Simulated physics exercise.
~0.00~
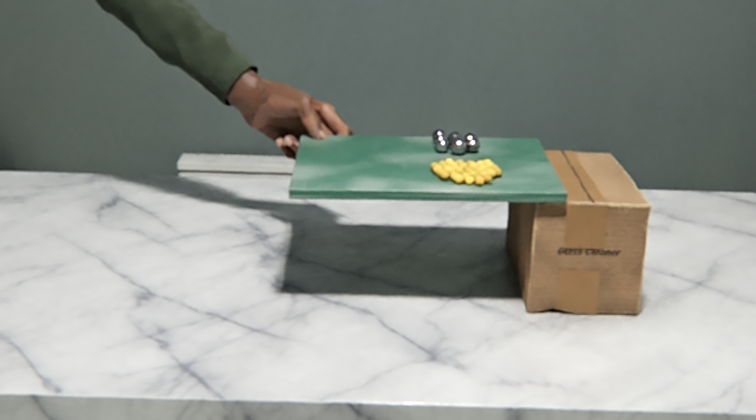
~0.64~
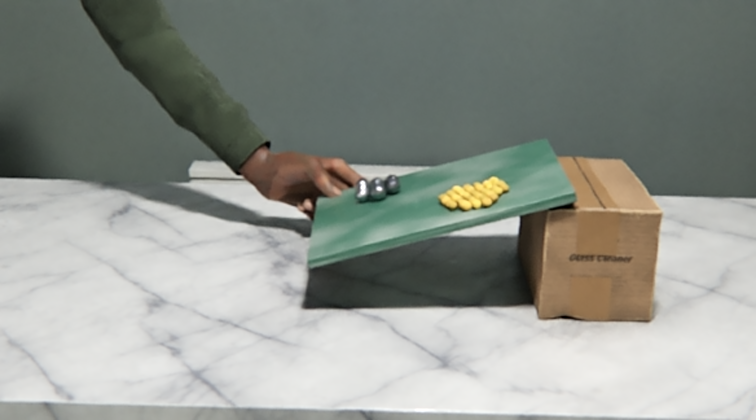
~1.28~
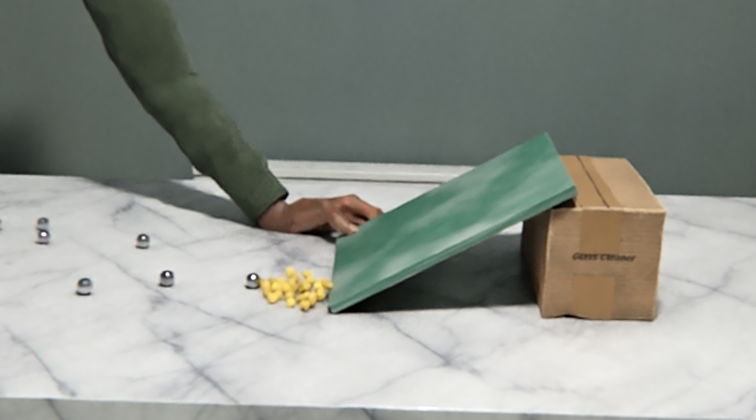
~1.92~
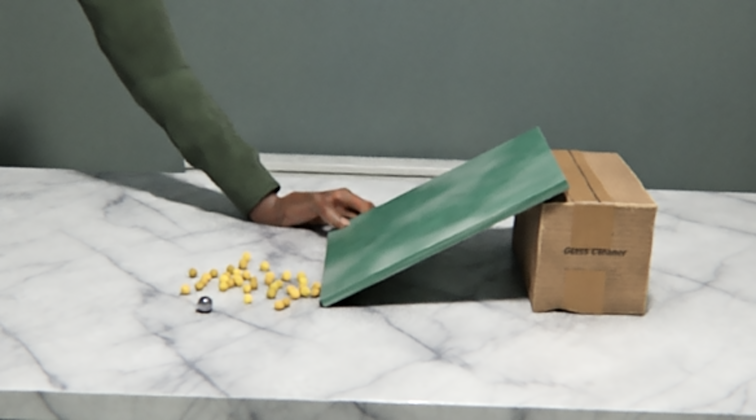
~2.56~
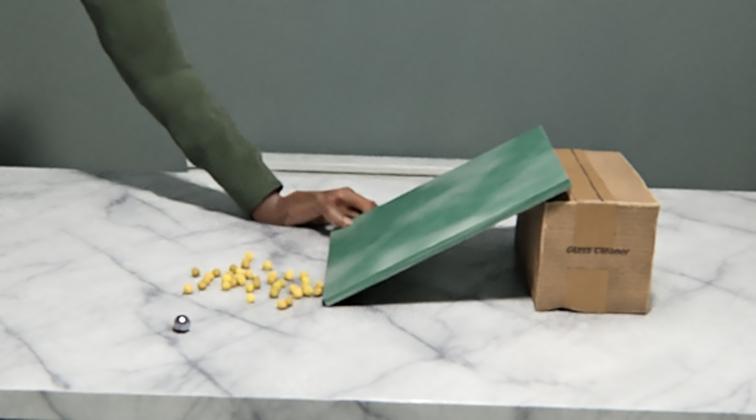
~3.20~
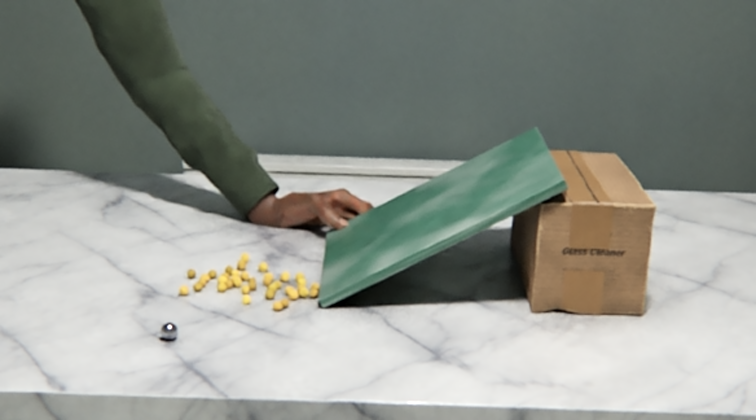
To begin with, a hand holds the left end of a green board level above a marble-patterned table, its right end resting on a cardboard box, with shiny metal balls and small yellow pieces on top. The hand lowers the free end, and the balls shift left down the slope while the yellow pieces still sit higher up. Once the board reaches the table, the balls roll away to the left and the yellow pieces gather at its foot. The yellow pieces spread a short way and stop. Finally, only one ball remains in view, creeping slightly forward beyond them.
